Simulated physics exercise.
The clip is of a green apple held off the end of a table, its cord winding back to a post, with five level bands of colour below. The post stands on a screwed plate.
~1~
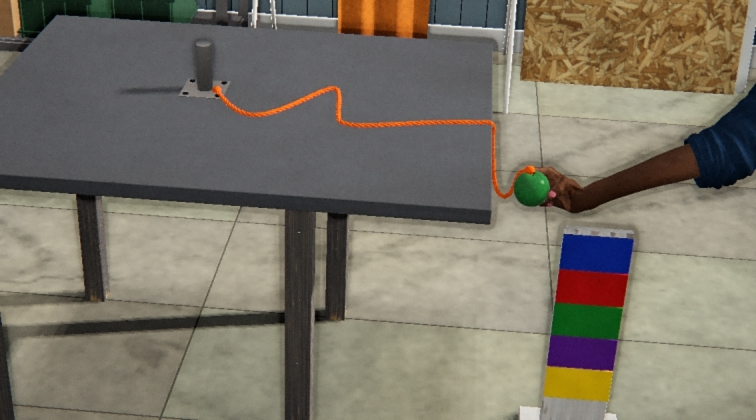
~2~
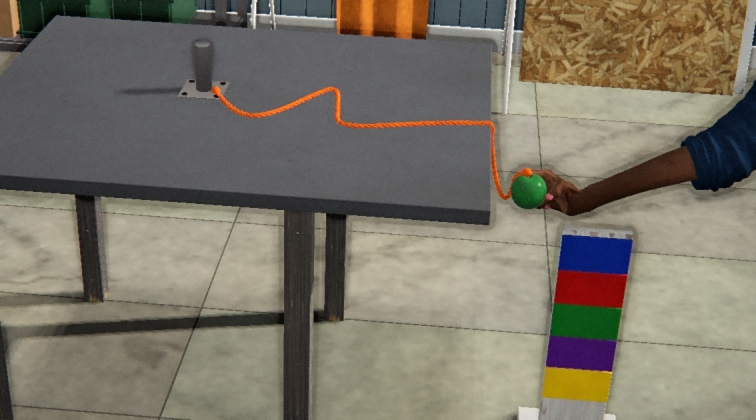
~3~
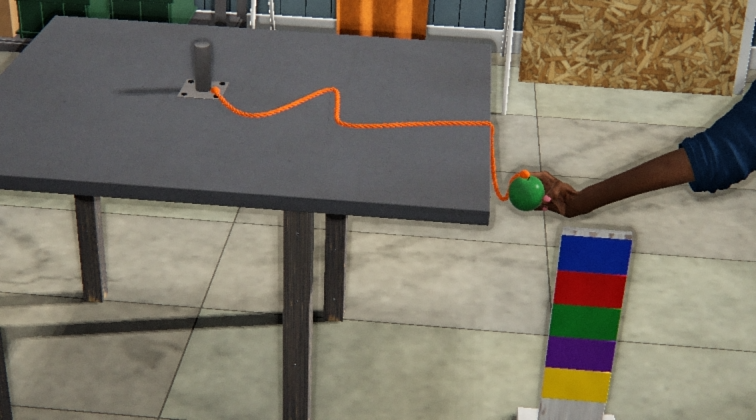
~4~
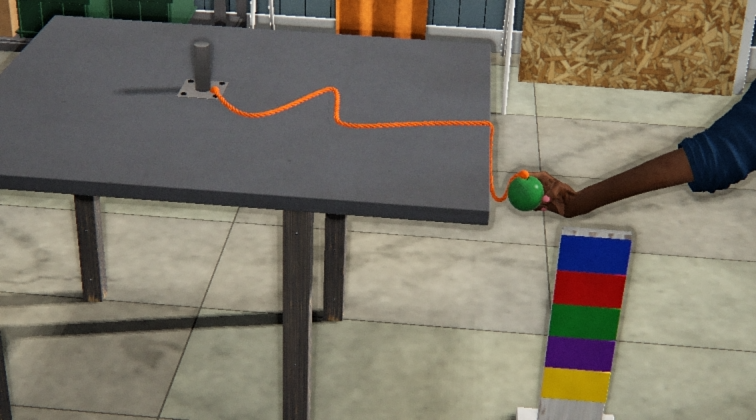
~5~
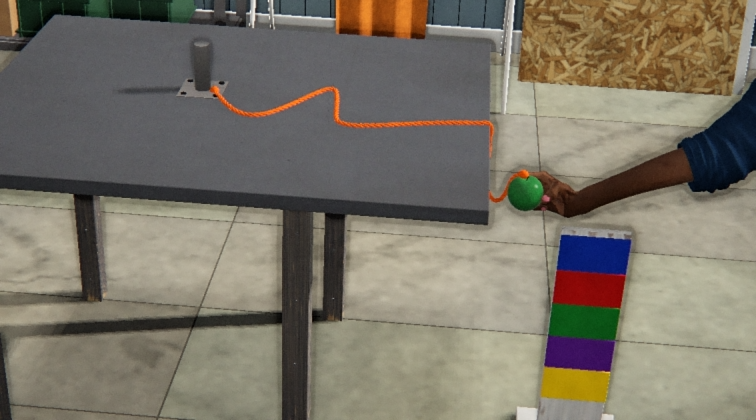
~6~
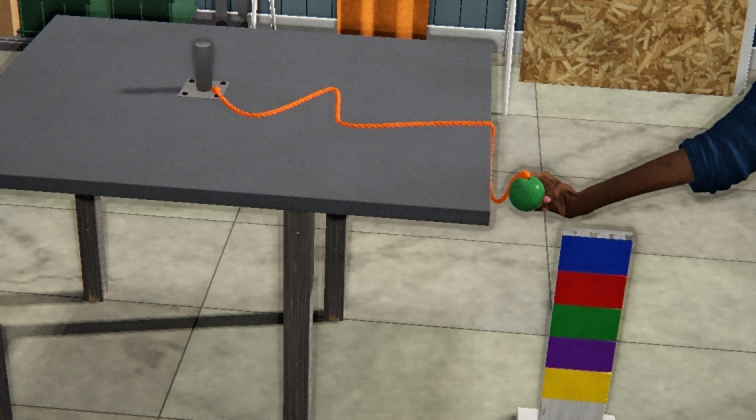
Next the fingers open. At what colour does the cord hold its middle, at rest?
The cord holds its middle at yellow.
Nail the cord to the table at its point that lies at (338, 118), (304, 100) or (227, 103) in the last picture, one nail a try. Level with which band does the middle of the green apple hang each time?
Try by try: Red; purple; yellow.
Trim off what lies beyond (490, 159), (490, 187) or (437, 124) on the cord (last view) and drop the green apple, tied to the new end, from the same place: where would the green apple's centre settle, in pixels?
Try by try, around (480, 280), (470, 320) and (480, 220).
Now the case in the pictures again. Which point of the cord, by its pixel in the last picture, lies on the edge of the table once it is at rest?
Near (356, 126).
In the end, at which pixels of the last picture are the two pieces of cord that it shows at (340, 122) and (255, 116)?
The first at (475, 118), the second at (292, 98).
A little later, apple near (500, 377); level with yellow.
Next, apple near (450, 348); level with yellow.
Later still, apple near (479, 363); level with yellow.
When it is over, apple near (467, 361); level with yellow. At yellow.
